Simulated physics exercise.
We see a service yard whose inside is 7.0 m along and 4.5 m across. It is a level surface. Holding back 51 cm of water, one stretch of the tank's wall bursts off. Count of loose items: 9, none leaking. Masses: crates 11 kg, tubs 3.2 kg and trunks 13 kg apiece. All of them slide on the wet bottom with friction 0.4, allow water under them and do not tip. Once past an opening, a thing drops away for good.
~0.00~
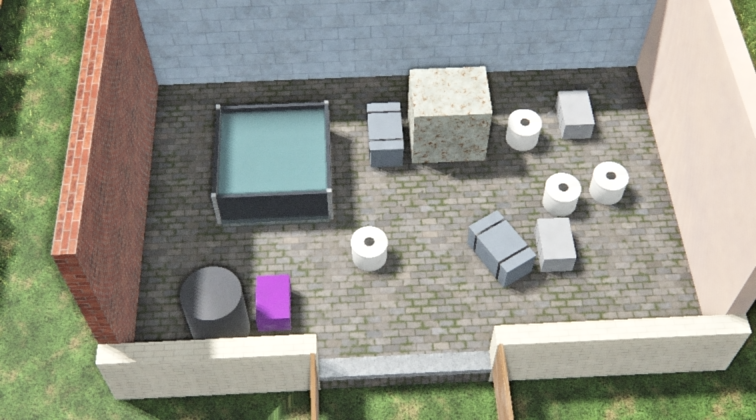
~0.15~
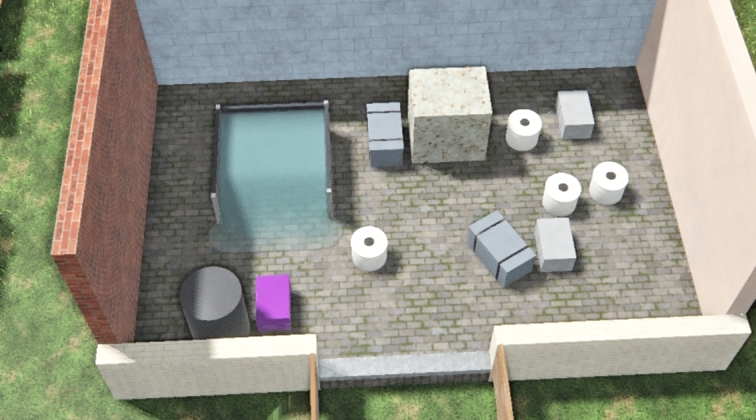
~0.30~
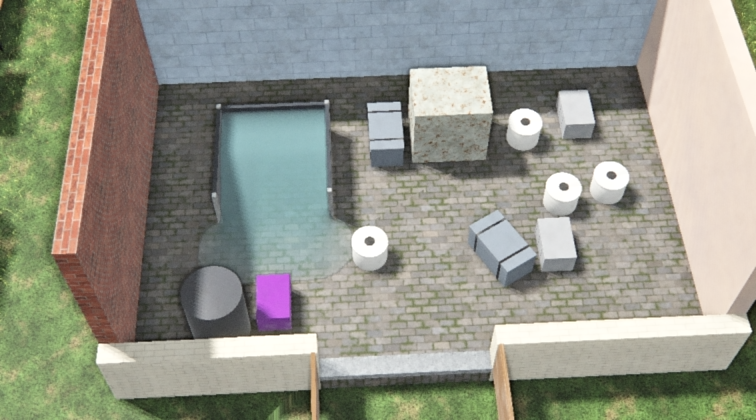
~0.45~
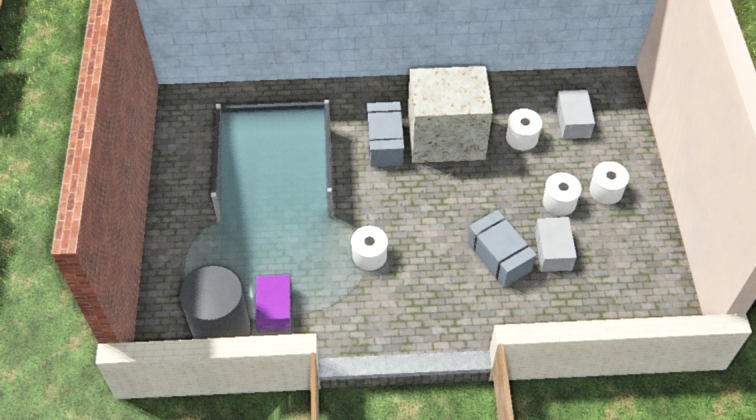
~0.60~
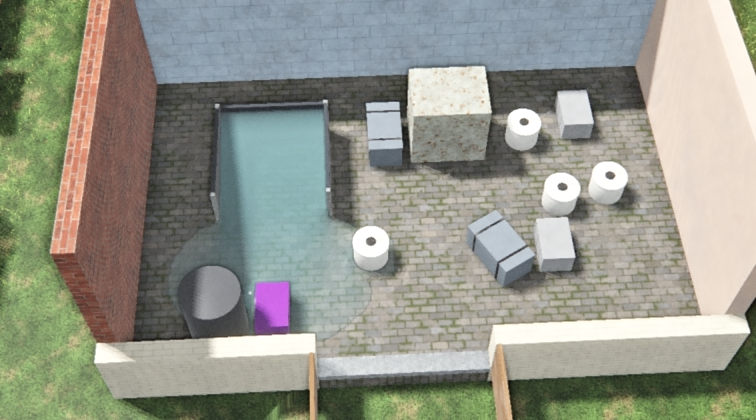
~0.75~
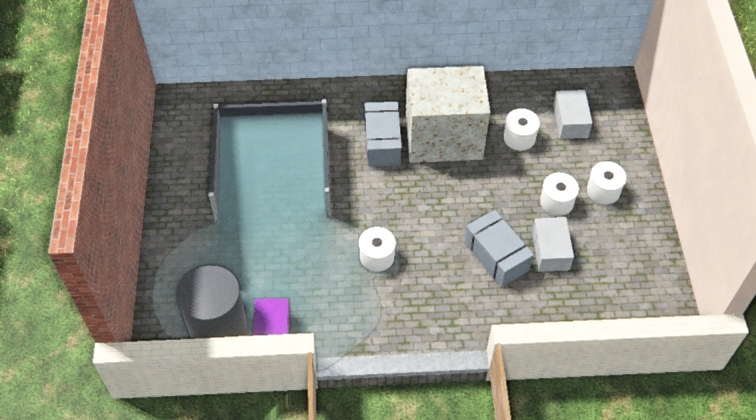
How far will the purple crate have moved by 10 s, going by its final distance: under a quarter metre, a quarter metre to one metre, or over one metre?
It will have moved over one metre.
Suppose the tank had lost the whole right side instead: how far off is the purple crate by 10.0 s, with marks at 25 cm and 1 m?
I'd say the purple crate scarcely moves.
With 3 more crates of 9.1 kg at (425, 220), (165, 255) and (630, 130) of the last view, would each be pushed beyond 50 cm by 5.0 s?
From first to last: Does not reach it, surpasses it, does not reach it.
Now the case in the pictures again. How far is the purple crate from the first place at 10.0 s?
Measured offset: Near 200 cm.
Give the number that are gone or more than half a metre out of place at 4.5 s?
My count gives 2.
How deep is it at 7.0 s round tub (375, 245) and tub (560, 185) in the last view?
Some 2 cm at the first, some 1 cm at the second.
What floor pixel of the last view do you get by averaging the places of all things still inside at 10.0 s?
It works out to somewhere near (518, 190) on the floor.
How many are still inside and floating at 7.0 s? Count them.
Tally: 0 of them.
After 2.0 s the purple crate is near (276, 312), 0.3 m from its start, afloat; 0 of 9 are out; 1 afloat.
After 4.5 s the purple crate is near (424, 270), 1.9 m from its start, aground; 0 of 9 are out; 1 afloat.
After 7.0 s the purple crate is near (449, 270), 2.2 m from its start, aground; 0 of 9 are out; 0 afloat.
After 10.0 s the purple crate is near (449, 270), 2.2 m from its start, aground; 0 of 9 are out; 3 afloat.
